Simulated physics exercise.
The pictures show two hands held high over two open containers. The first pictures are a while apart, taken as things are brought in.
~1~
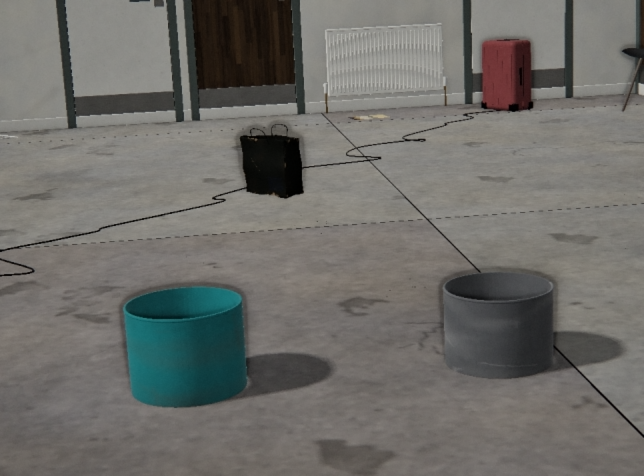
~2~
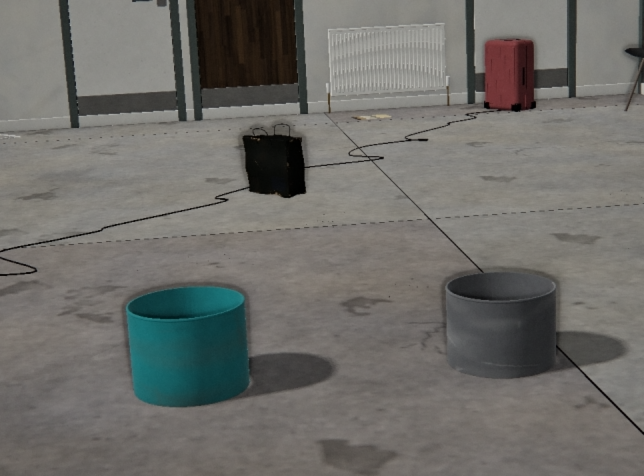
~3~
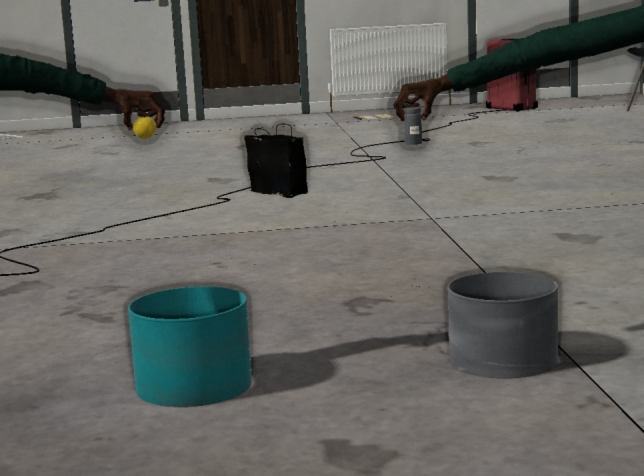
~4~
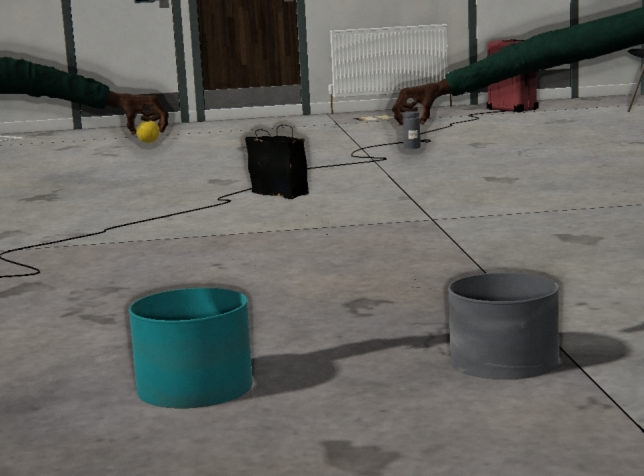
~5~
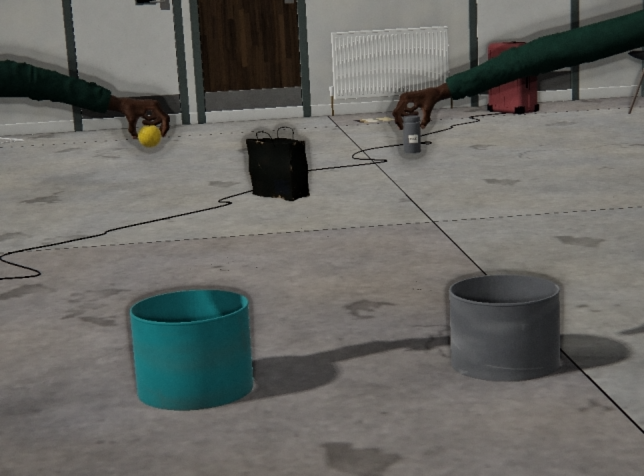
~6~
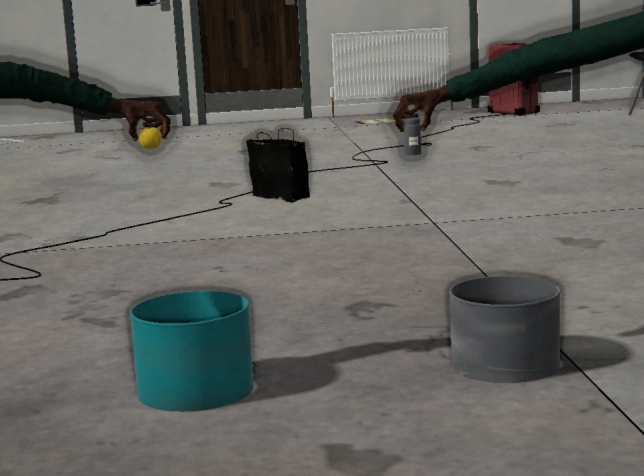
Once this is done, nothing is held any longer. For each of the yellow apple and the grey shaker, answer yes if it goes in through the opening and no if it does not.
Yellow apple: Yes, grey shaker: No.
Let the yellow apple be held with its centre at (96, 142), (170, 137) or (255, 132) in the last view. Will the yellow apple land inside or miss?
Record per trial: Winds up out / winds up within / winds up out.
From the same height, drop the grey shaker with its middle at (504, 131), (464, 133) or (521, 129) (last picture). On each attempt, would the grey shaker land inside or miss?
Grey shaker: Lands in it; lands in it; lands in it.
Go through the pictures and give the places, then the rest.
In the first frame, left bin (186, 345).
In the second frame, right bin (501, 323).
In the third frame, still on the way; yellow apple (145, 128); left bin (191, 344).
In the fourth frame, still on the way; grey shaker (411, 130); right bin (504, 324).
In the fifth frame, still on the way; yellow apple (150, 136); left bin (193, 348).
In the sixth frame, in place, still held; yellow apple (150, 138); grey shaker (412, 137); right bin (505, 327).
Then, 0.20 s on from there, yellow apple on its way down near (154, 183); grey shaker on its way down near (414, 180).
Then, 0.32 s on from there, yellow apple on its way down near (161, 273); grey shaker on its way down near (417, 268).
Then, 0.42 s on from there, yellow apple on its way down near (170, 380); grey shaker at the bottom near (419, 355).
In the end, the yellow apple lands inside, near (170, 380); the grey shaker misses, near (419, 356).
